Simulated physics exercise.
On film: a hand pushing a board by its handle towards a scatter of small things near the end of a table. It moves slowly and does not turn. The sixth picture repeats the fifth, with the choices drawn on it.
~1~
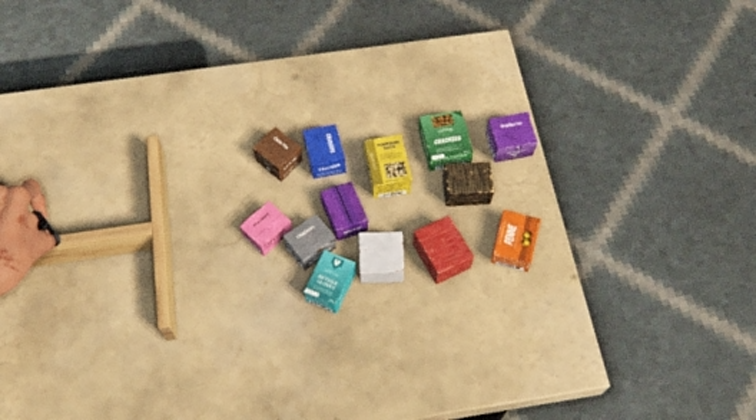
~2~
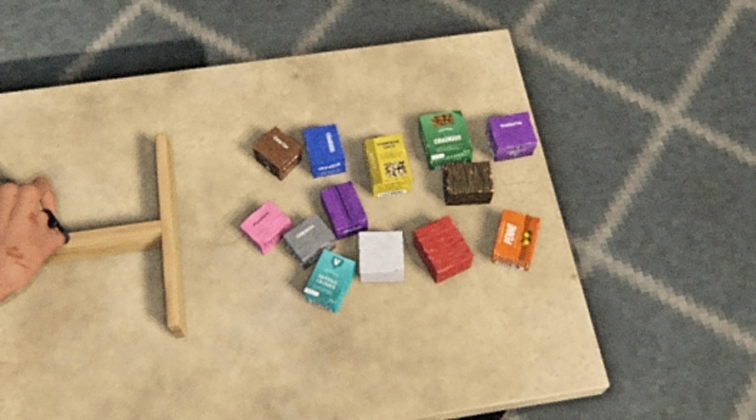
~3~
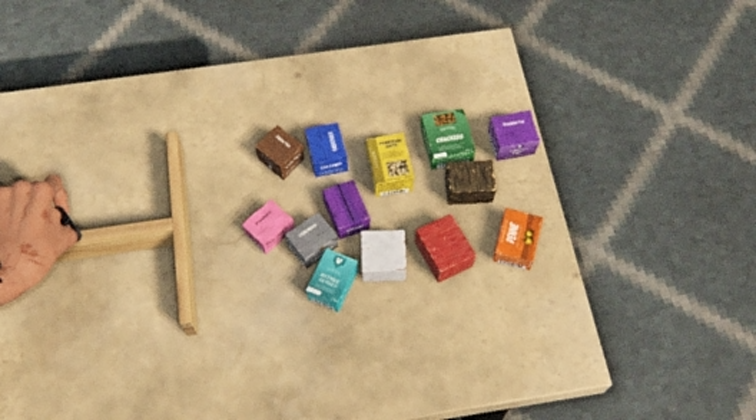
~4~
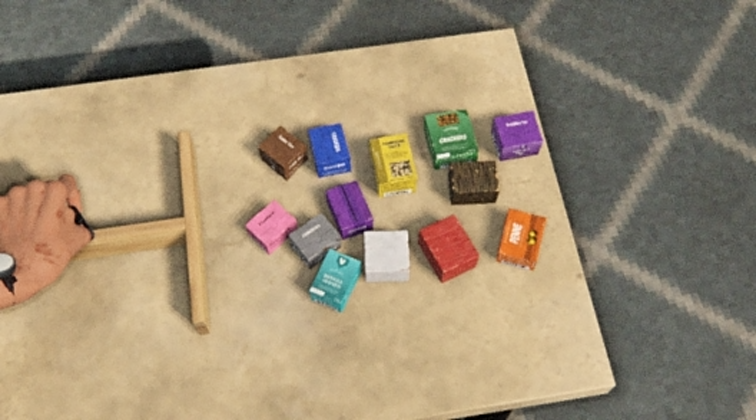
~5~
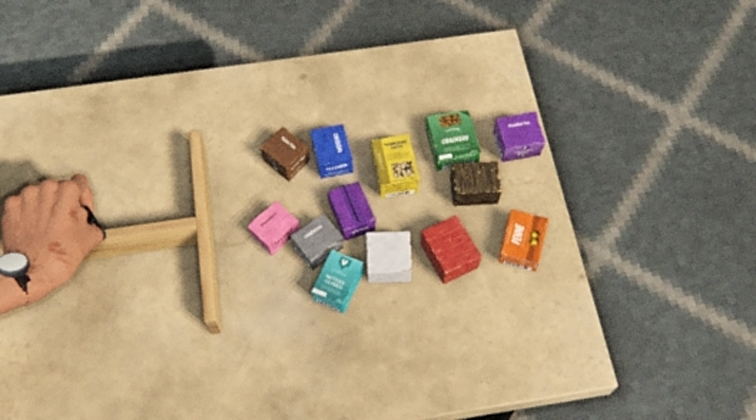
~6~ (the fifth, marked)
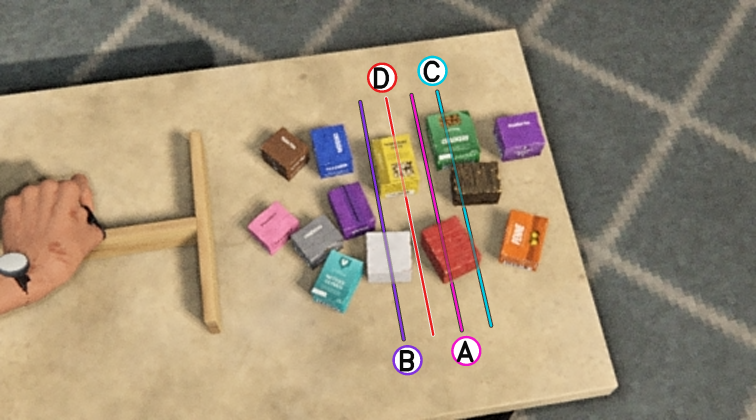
The clip shows a hand holding the handle of a T-shaped wooden board and slowly pushing it a short way right across a tabletop, towards a scatter of small colourful boxes and blocks that the board does not touch.
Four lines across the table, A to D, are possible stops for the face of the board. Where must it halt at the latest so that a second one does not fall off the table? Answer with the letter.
As far as mark D.
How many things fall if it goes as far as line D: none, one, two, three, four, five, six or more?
One.
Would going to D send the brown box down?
No.
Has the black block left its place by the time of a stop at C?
By then, yes.
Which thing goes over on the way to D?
The purple packet.
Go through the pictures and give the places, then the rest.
The first frame shows board (157, 227); green packet (446, 140); purple packet (511, 137).
The second frame shows board (166, 225); orange packet (516, 241).
The third frame shows board (178, 222); yellow box (389, 165).
The fourth frame shows board (191, 222); red block (448, 249).
The fifth frame shows board (202, 221); black block (475, 184); white block (388, 257); pink box (274, 228).
On the copy, A at (435, 205); B at (381, 213); C at (462, 201); D at (408, 209).
On D. First, board (278, 210); brown box (301, 155); blue box (343, 151).
Then, board (350, 200); black block (488, 184); green packet (474, 136).
Finally, board (404, 192); purple packet over the edge; orange packet (565, 232); one fallen.
By contrast, A drops three; B is within the limit but short; C drops five.
